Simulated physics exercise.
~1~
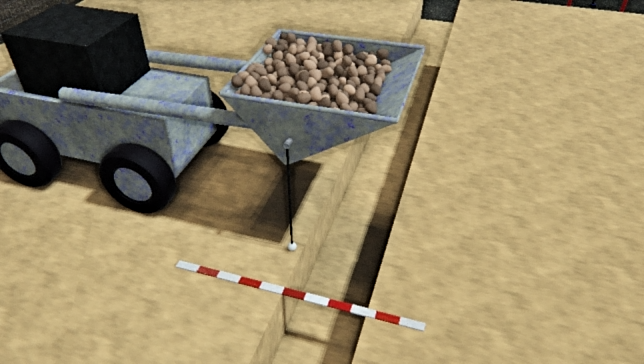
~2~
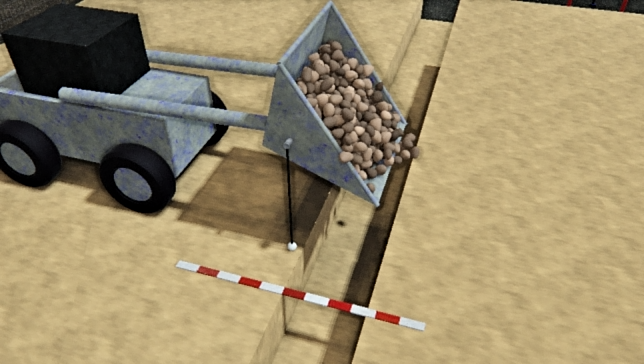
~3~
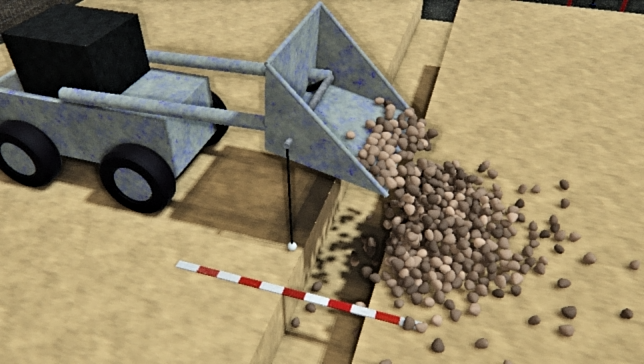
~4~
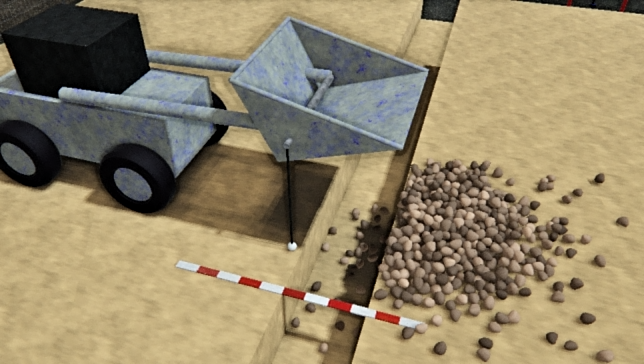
The clip opens on a grey wheeled loader holding a steel bucket full of rounded brown stones above the near edge of a narrow trench, with a red and white striped staff lying in front. The bucket tips forward to the right, and the stones slide toward its lip. They pour out in a thick stream, most landing beyond the trench and spreading across the sandy ground, while a few drop into it. The emptied bucket then tilts back up. At the end, a broad heap rests on the far side, with scattered stones around it and a small number in the trench.
